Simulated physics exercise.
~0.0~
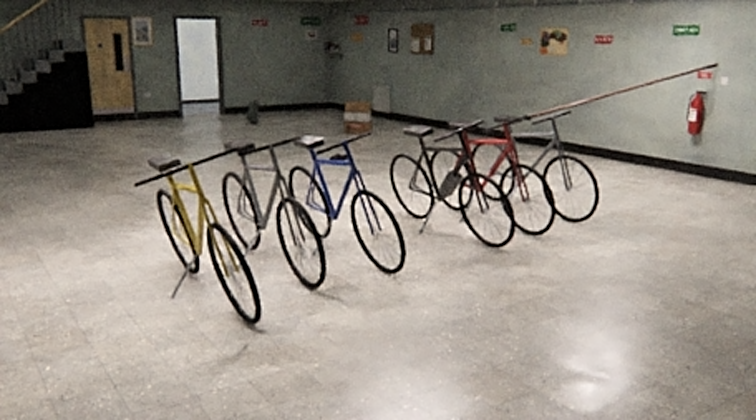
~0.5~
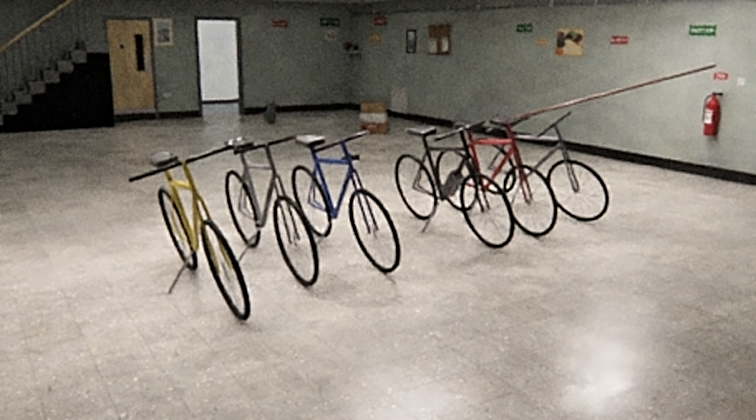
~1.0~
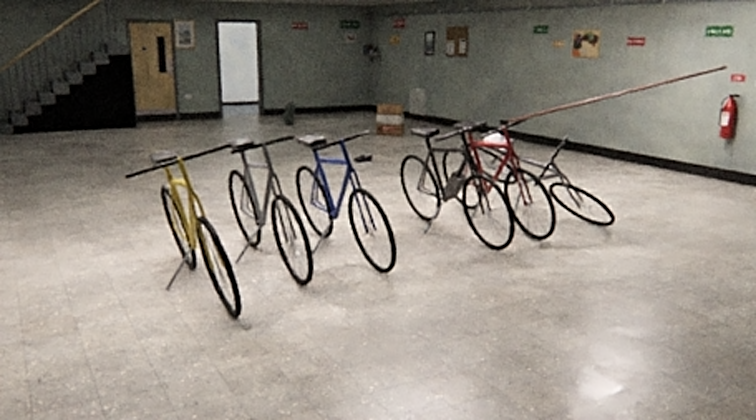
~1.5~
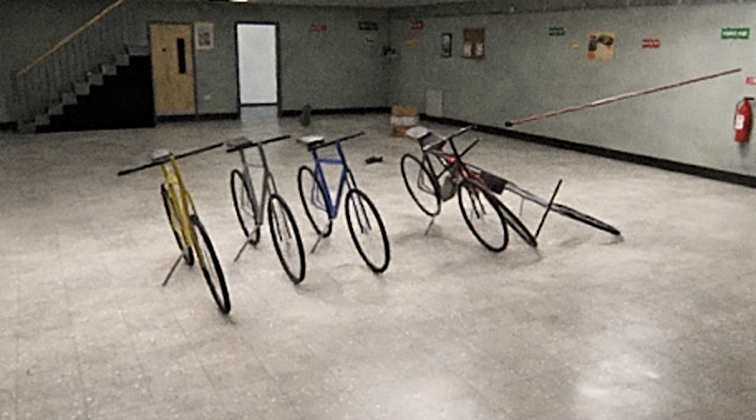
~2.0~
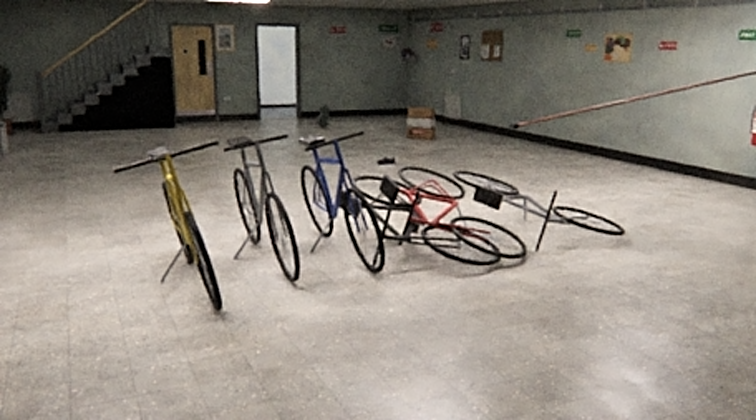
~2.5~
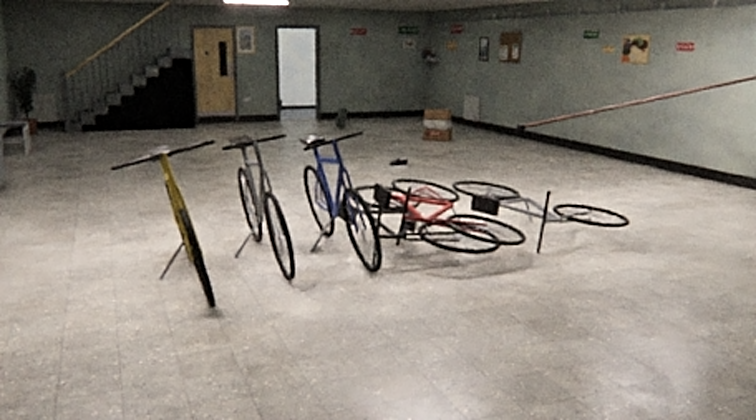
In a large, tiled room with a staircase and grey-green walls, six bicycles stand side by side on their stands, with a long pole slanting in from the right. The bicycle at the right end tips over, away from the others' upright line, and sinks toward the floor. The red bicycle beside it then leans and goes down, and the dark one next to that follows, ending in a low tangle near the blue bicycle. The blue, grey and yellow bicycles stay upright, while the three on the right lie toppled across the floor.
